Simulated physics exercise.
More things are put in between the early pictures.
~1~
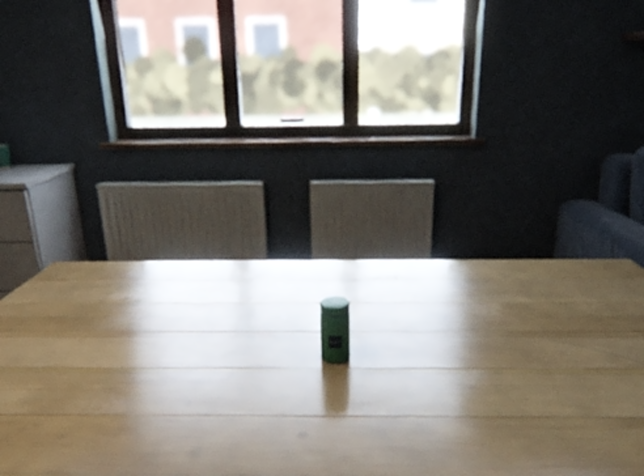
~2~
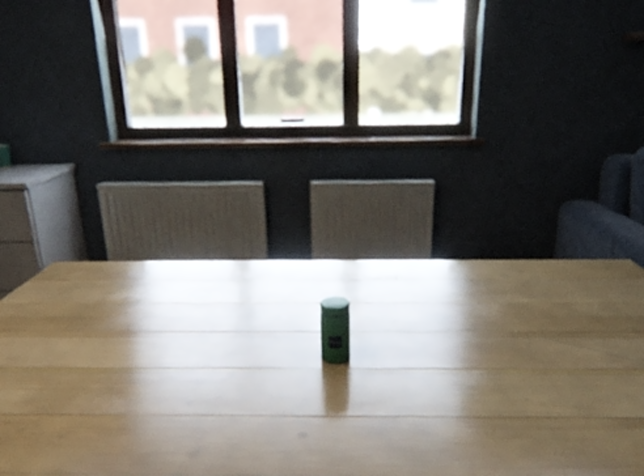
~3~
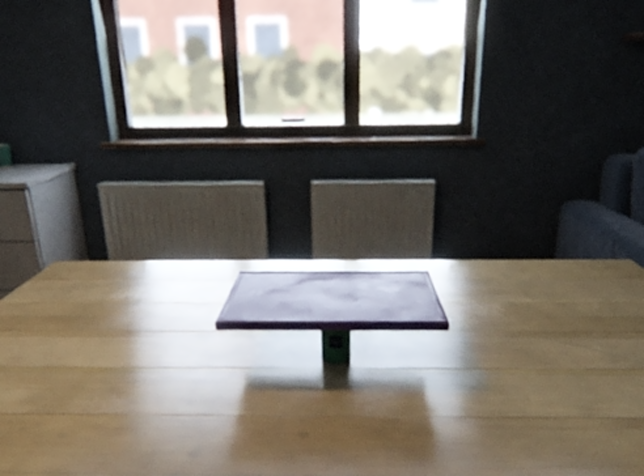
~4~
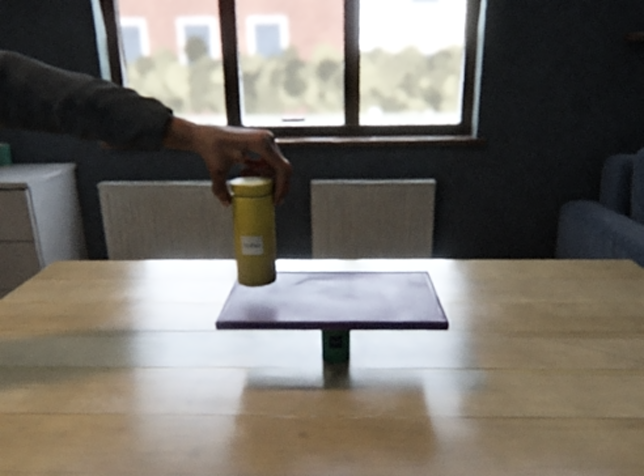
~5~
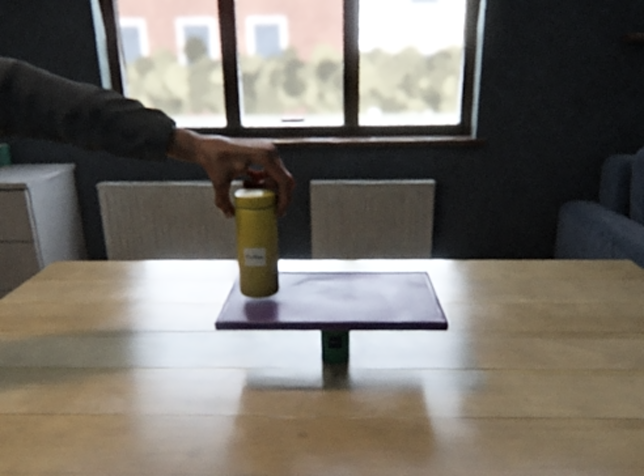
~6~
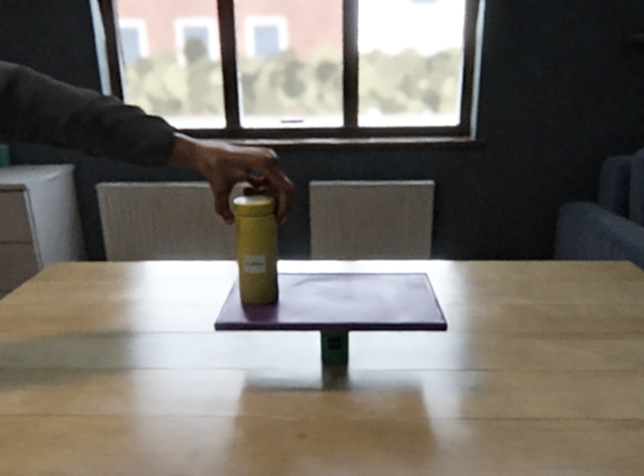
The clip shows a small green cylinder standing on a wooden table, then a flat purple panel resting across its top. A hand reaches in from the left and lowers a yellow container onto the panel's left side, still gripping it.
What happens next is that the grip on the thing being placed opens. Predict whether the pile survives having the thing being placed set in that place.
So the pile doesn't rest quietly where it is.
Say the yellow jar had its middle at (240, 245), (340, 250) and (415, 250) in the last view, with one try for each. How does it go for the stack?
Outcomes in order: Falls, then stands, then falls.
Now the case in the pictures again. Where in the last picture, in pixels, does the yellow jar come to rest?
It ends near (200, 344).
Then, 0.30 s after the last picture, yellow jar now fallen; purple lid tipped 43° from how it was.
Then, 0.40 s after the last picture, purple lid tipped 43° from how it was.
At rest, fallen, yellow jar; tipped over in the stack, purple lid; green shaker in place. Seen from the same camera at the end, yellow jar near (200, 344). The stack loses its balance.
